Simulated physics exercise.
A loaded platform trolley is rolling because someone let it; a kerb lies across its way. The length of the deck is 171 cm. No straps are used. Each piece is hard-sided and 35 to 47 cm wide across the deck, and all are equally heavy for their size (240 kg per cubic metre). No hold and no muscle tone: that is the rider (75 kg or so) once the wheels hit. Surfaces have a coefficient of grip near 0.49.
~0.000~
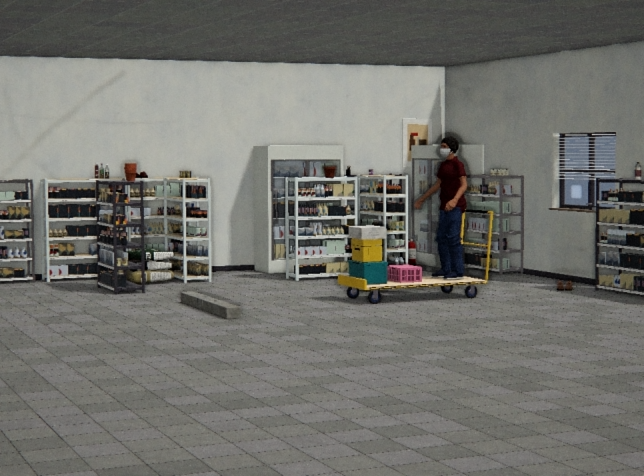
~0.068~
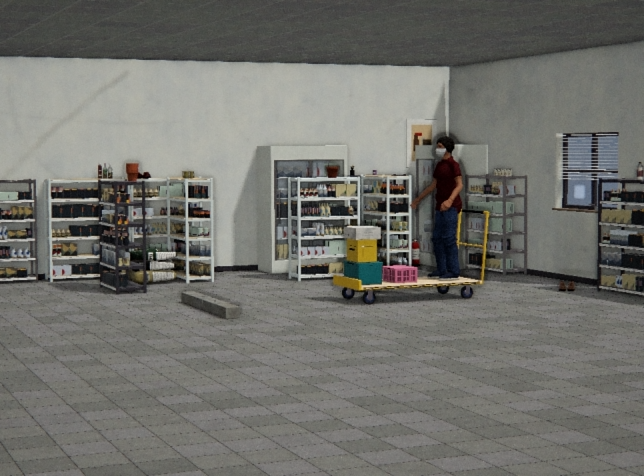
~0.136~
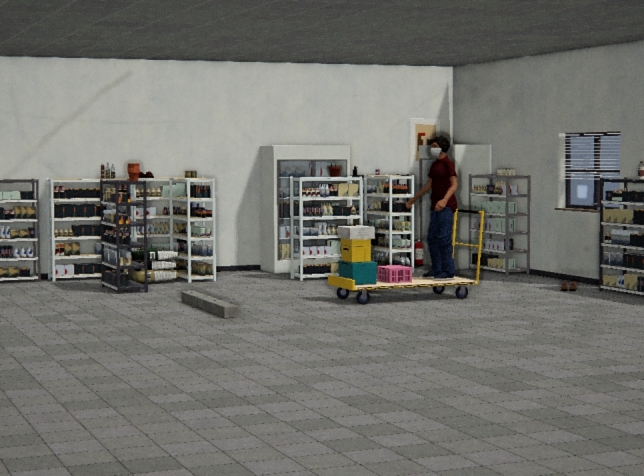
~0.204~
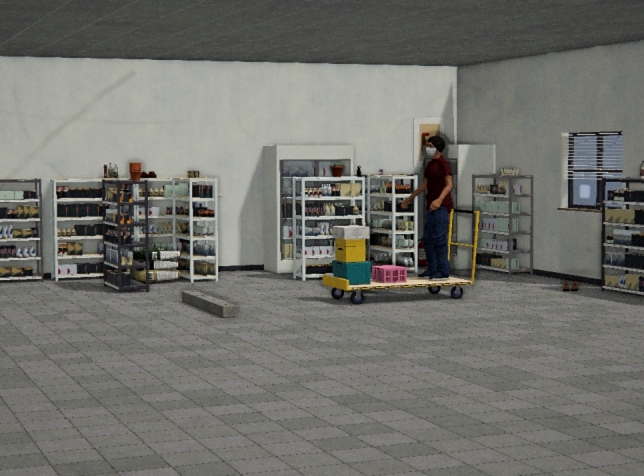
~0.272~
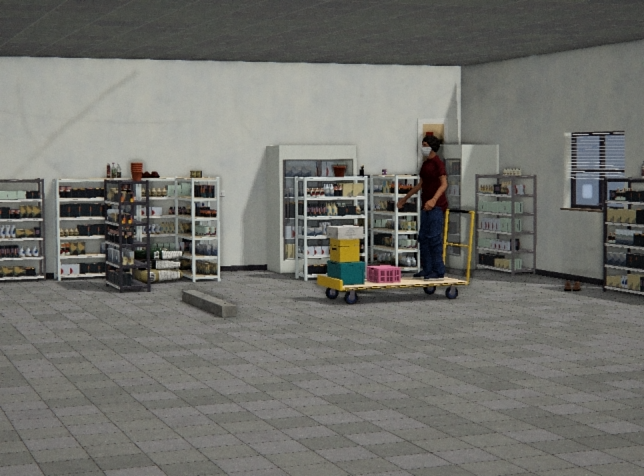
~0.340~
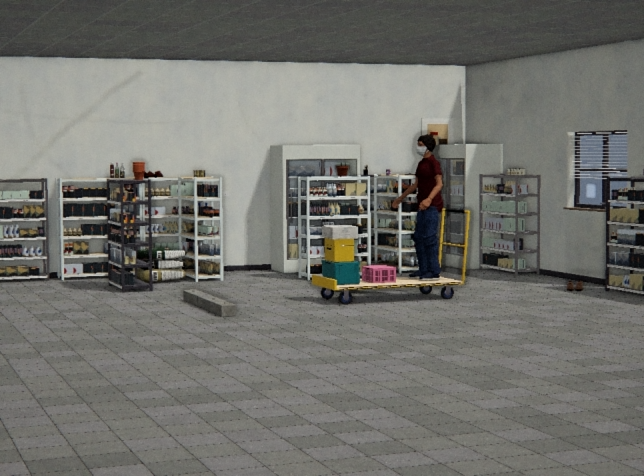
A person in a dark red top, blue trousers and a white face covering stands on a yellow-edged platform trolley in a grey-tiled storeroom, seen from across the floor. White, yellow and teal boxes are stacked at its left end beside a pink crate, with a low grey kerb further left and stocked shelves behind. The trolley rolls slowly left with its rider, while the view shifts slightly left.
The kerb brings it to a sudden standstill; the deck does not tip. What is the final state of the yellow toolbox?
The yellow toolbox is no longer aboard.
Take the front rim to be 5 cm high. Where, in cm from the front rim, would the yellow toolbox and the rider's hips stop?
So the yellow one settles 40 cm beyond the rim and the hips 120 cm short of it.
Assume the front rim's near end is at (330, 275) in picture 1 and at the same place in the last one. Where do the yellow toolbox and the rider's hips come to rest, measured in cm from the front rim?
So the yellow one stops 10 cm short of the front rim, while the hips stay 120 cm behind it.
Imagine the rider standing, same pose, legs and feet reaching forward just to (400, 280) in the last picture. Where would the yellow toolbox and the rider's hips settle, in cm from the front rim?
You'd find the yellow one 30 cm past and the hips 120 cm behind the front rim.
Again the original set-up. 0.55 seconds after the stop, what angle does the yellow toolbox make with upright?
Tilt: Around 40°.
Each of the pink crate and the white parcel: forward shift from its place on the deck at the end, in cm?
Approximate forward shift in cm: Pink near 25, white near 95.
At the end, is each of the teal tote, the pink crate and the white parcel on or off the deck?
Finally teal still riding, pink still riding, white dropped.
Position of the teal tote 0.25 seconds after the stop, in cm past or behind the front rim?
About 20 cm behind the rim.
The wheels strike at 1.58 s.
After 1.83 s the yellow toolbox is 7 cm behind the rim, tilted 15°, near (213, 253) in the last picture's view.
After 2.13 s the yellow toolbox is 3 cm past the rim, tilted 45°, near (205, 255) in the last picture's view.
After 2.58 s the yellow toolbox is 26 cm past the rim, tilted 125°, near (187, 293) in the last picture's view.
At rest, 4.5 s, past the rim, yellow toolbox and white parcel; behind it, pink crate, teal tote and the rider's hips.
